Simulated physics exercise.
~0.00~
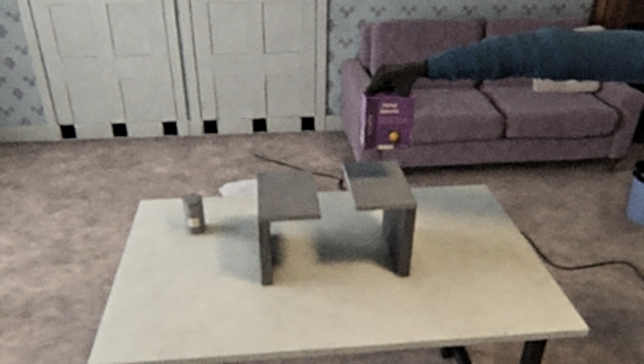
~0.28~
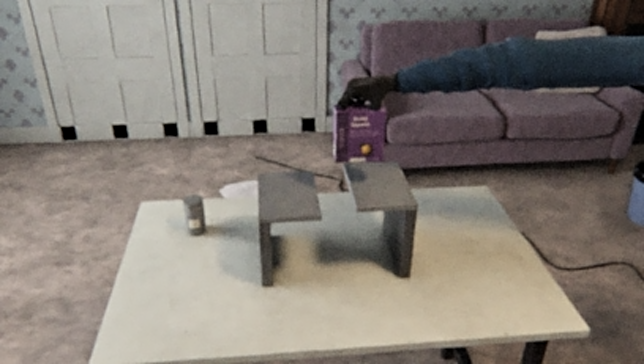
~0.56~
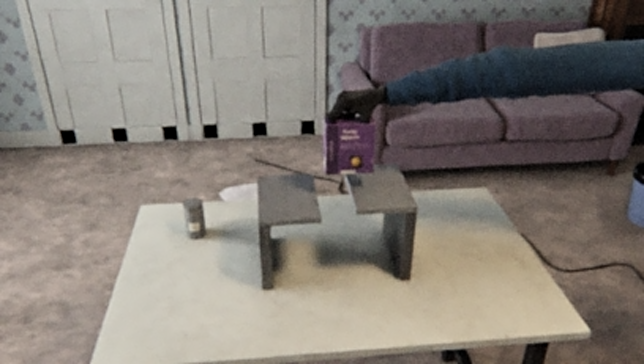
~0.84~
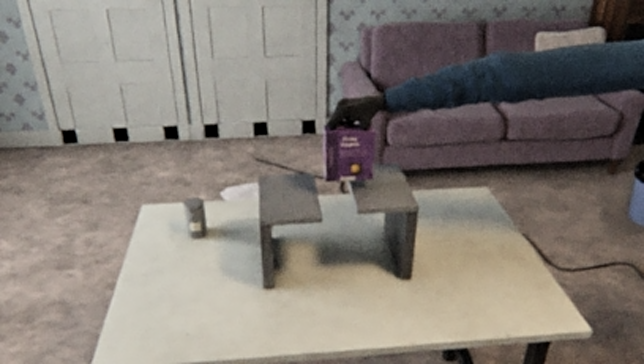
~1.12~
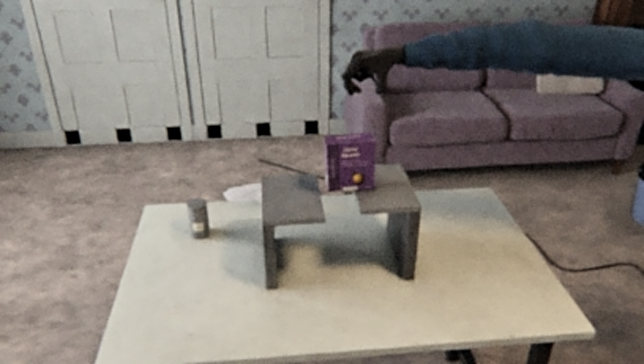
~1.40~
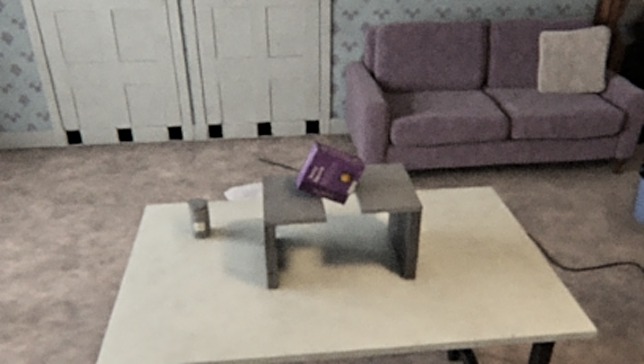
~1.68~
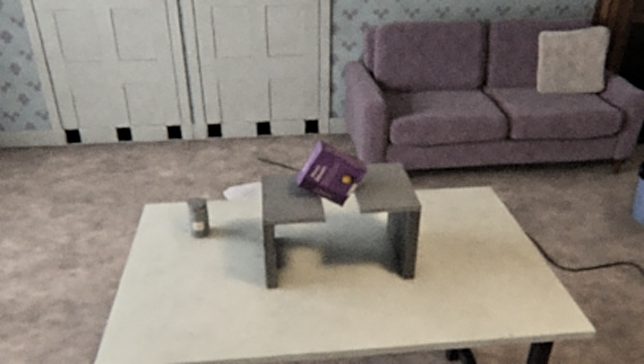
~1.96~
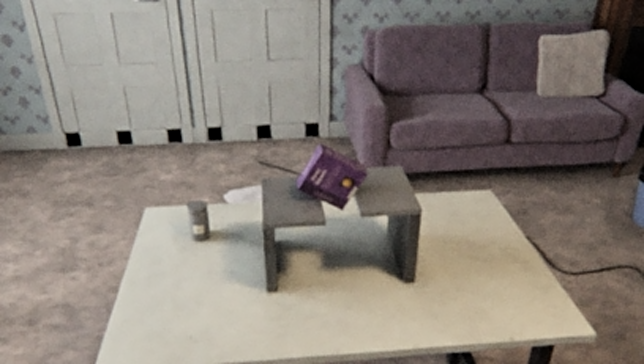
At the start, a gloved hand reaches in from the right and holds a purple packet upright above two dark grey ledges, which stand on a pale table with a slot between them. A small grey jar sits to the left, with a purple sofa behind. The hand carries the packet left and lowers it over the gap, then lets go and draws back. The packet tips over to the left and lodges at the slot. It stays there, leaning and still, without dropping through, while the jar remains in place.
